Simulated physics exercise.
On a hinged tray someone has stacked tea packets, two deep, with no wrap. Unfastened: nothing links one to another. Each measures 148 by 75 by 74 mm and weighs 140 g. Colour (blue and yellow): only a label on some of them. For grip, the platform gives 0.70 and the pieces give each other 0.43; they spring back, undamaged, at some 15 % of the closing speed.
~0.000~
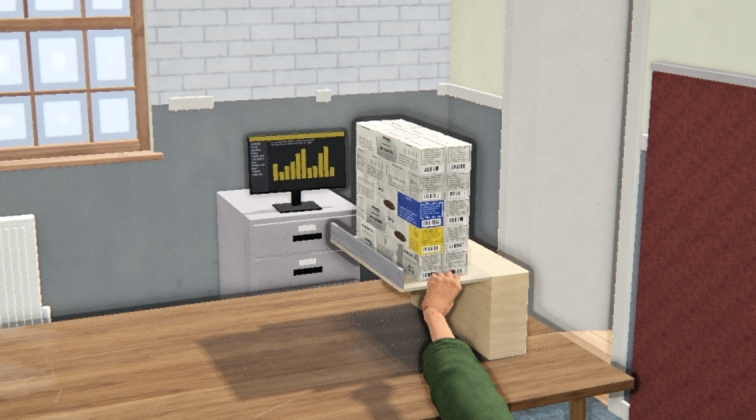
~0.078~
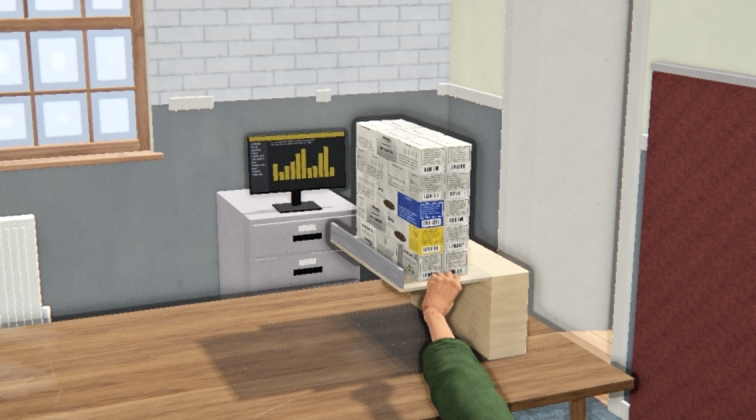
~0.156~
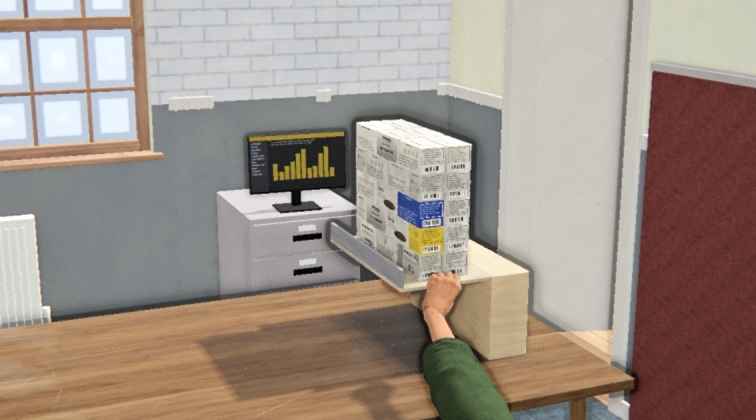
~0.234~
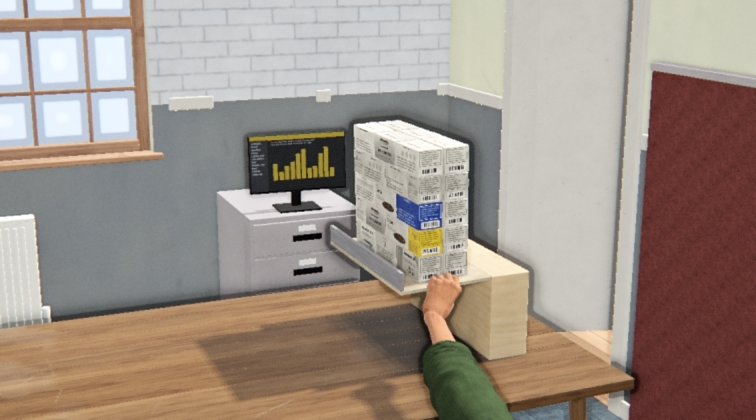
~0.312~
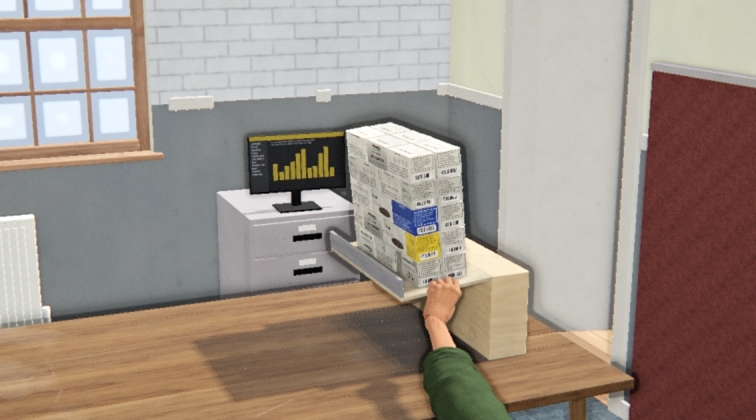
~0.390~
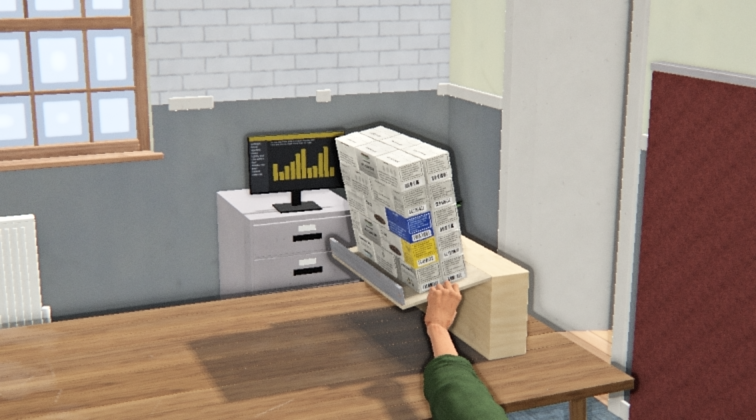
We see a hand holding the edge of a tray stacked with small printed packets, one blue and one yellow, on a wooden table; the tray stays still, then tilts slightly to the left, the stack leaning with it.
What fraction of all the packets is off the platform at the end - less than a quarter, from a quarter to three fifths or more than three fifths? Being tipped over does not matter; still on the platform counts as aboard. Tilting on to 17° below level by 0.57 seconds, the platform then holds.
At the end, over three fifths of them.
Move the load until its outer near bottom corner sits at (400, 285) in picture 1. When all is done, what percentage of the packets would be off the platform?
Then 80 per cent.
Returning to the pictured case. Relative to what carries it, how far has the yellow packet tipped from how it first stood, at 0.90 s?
Tilt: Approx. 100°.
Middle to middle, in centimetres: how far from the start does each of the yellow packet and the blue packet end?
For yellow it's roughly 36 cm, and for blue it's roughly 48 cm.
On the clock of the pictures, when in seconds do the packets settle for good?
Somewhere near 2.0 seconds.
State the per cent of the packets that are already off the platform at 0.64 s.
10 %.
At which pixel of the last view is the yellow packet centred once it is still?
Roughly (369, 359).
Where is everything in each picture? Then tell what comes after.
In the first picture (places mark the middle of the side facing us; leans and shifts are taken against what carries them), platform's outer corner (403, 290) slope 0°; yellow packet (432, 241); blue packet (432, 215); nothing disturbed.
The second picture shows platform's outer corner (403, 290) slope 0°; blue packet (432, 215).
The third picture shows platform's outer corner (403, 290) slope 0°; blue packet (432, 215).
The fourth picture shows platform's outer corner (403, 294) slope 2°; blue packet (430, 216).
The fifth picture shows platform's outer corner (403, 300) slope 6°; blue packet (426, 221).
The sixth picture shows platform's outer corner (404, 308) slope 10°; blue packet (421, 228); yellow packet (425, 253); nothing disturbed.
After 0.64 s, slope 17°; 3 of the 34 packets off the platform; blue packet leaning 21°; yellow packet leaning 17°.
After 0.90 s, slope 17°; 24 of the 34 packets off the platform; blue packet on its side; yellow packet on its side.
At rest (2.4 s), slope 17°; 24 of the 34 packets off the platform; yellow packet upside down; blue packet on its side. That is 71 per cent. As the last picture would show them, middles, yellow packet near (369, 359), blue packet near (334, 357).
